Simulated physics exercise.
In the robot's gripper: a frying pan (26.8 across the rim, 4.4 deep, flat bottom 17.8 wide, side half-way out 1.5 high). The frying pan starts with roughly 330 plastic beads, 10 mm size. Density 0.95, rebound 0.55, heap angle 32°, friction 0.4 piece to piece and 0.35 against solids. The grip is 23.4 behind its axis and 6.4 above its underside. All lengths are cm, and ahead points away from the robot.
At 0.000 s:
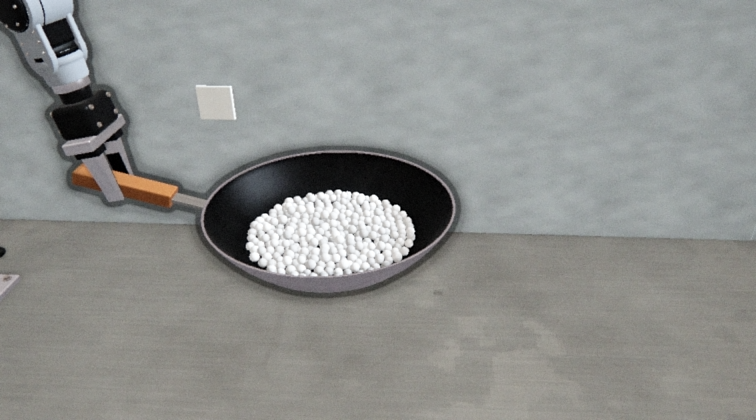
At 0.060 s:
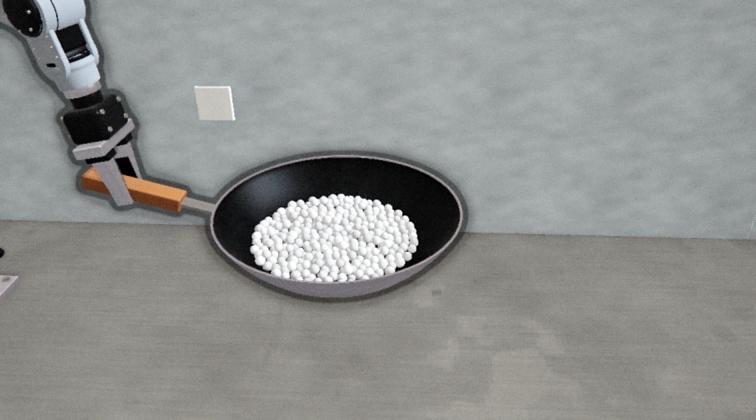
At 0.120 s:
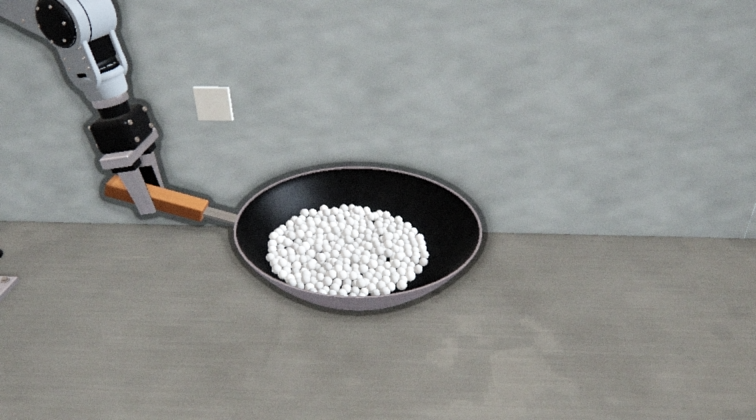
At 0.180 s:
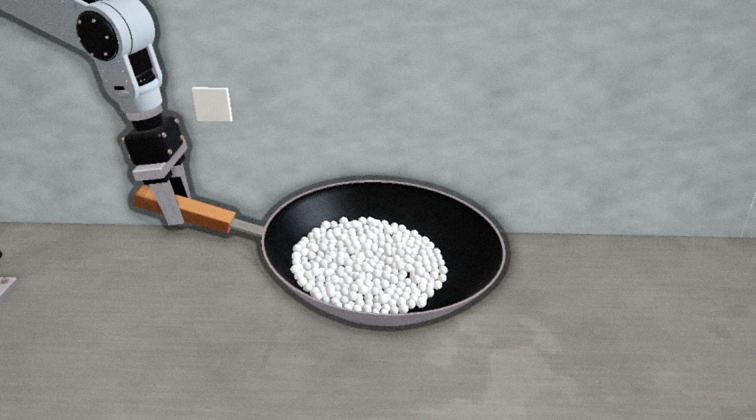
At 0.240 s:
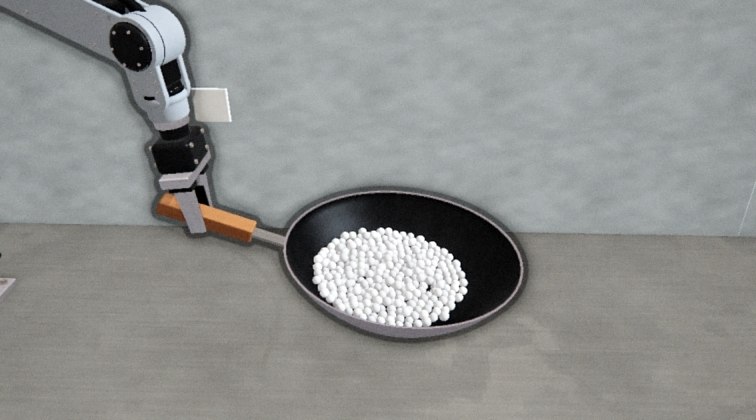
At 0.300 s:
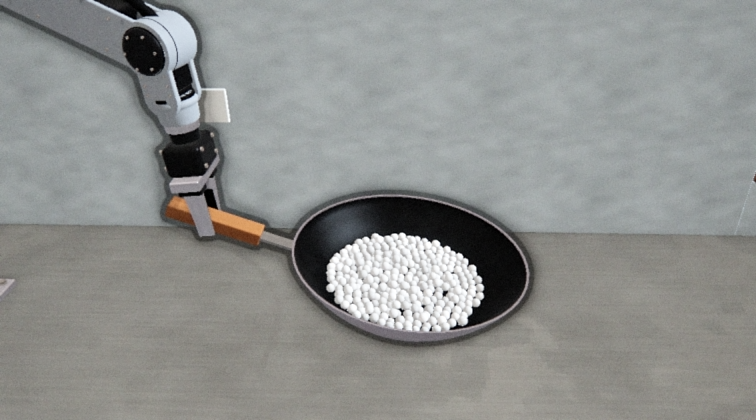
Robot arm gripping a black frying pan of white beads by its wooden handle, moving it slightly right and down over a grey surface.
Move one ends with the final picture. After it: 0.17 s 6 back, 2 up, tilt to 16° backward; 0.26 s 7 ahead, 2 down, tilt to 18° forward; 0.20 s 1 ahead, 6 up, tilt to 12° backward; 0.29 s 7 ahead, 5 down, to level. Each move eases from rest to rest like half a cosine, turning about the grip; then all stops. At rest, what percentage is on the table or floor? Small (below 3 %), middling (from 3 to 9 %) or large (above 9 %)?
Share on the table or floor: Large (above 9 %).
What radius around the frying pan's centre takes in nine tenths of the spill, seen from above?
About 85 cm.
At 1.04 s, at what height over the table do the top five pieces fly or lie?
Roughly 55 cm.
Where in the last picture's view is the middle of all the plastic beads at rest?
Near (545, 258).
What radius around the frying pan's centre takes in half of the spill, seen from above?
Roughly 38 cm.
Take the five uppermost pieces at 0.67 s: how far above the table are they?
Roughly 32 cm.
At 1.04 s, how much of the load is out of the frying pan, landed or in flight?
Some 25 per cent.
By 0.67 s, tilted 13° forward, highest piece 32 above the table; 273 in the frying pan, 59 in flight or on a rim.
By 1.04 s, tilted 8° backward, highest piece 59 above the table; 248 in the frying pan, 2 on the table or floor, 82 in flight or on a rim.
By 1.42 s, level, highest piece 24 above the table; 219 in the frying pan, 70 on the table or floor, 43 in flight or on a rim.
By 2.47 s, level, highest piece 22 above the table; 219 in the frying pan, 113 on the table or floor.
Final count, 219 in the frying pan, 113 on the table or floor. That is 34 % on the table or floor.
